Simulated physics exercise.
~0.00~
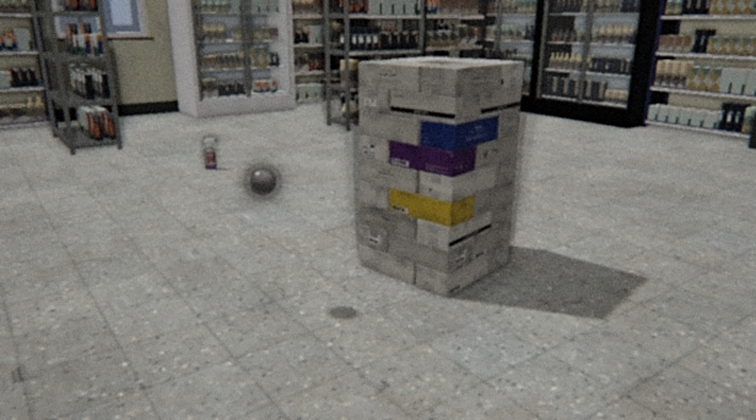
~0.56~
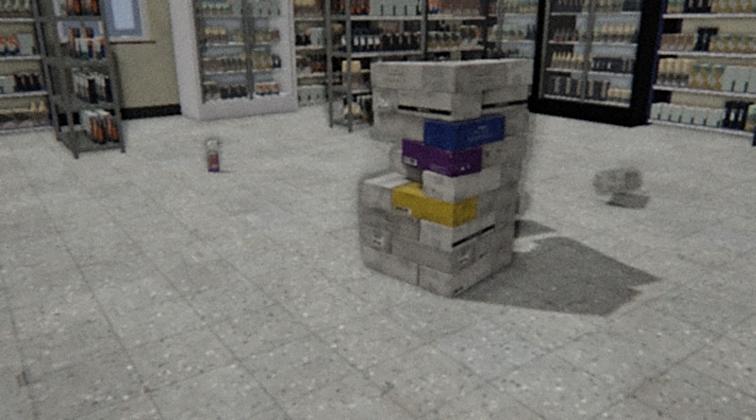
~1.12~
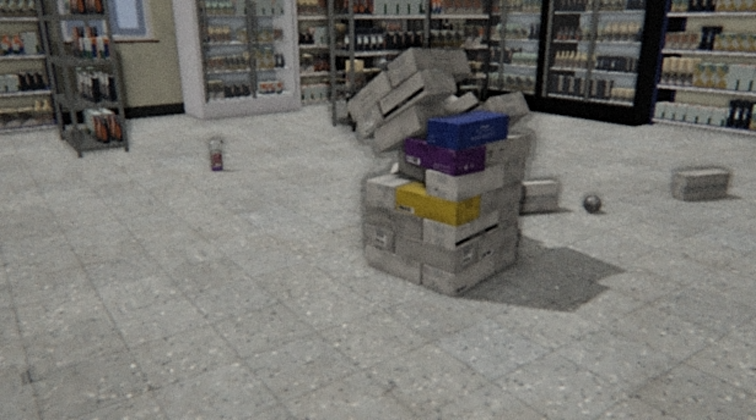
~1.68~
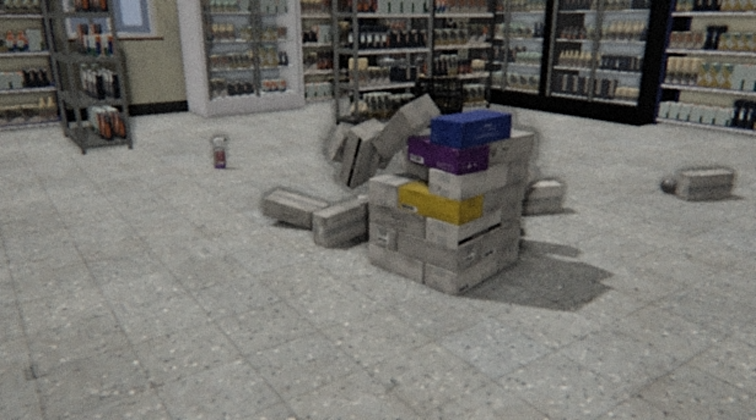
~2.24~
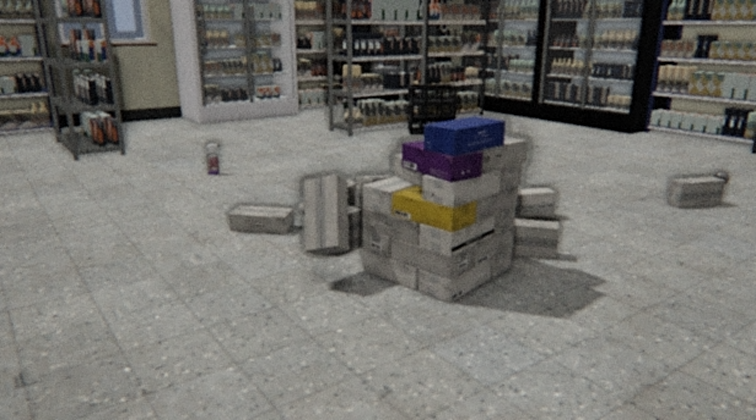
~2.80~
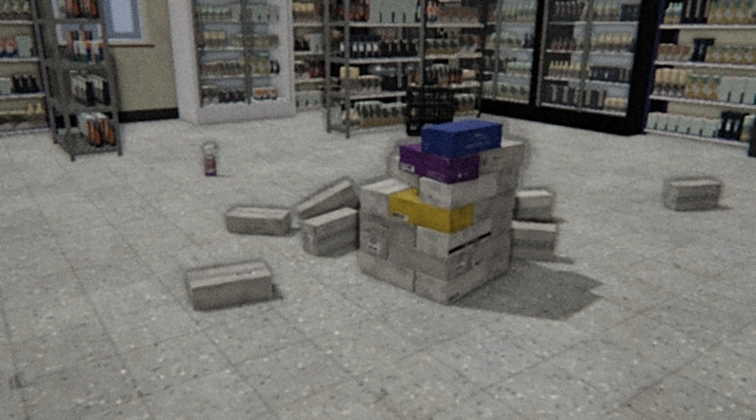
A grey steel ball flies in from the left toward a tall, hollow stack of pale boxes on the speckled tile floor of a shop, seen from a slightly swaying camera, with bottle-filled shelves and glass-door coolers behind. Blue, purple and yellow boxes stand out on the stack's near corner. The ball strikes the upper part, knocking one box out to the right, and rolls off that way. The top layers then tilt and spill, mostly to the left and behind. Boxes lie scattered on both sides, while the lower stack stands with the blue box still on top.
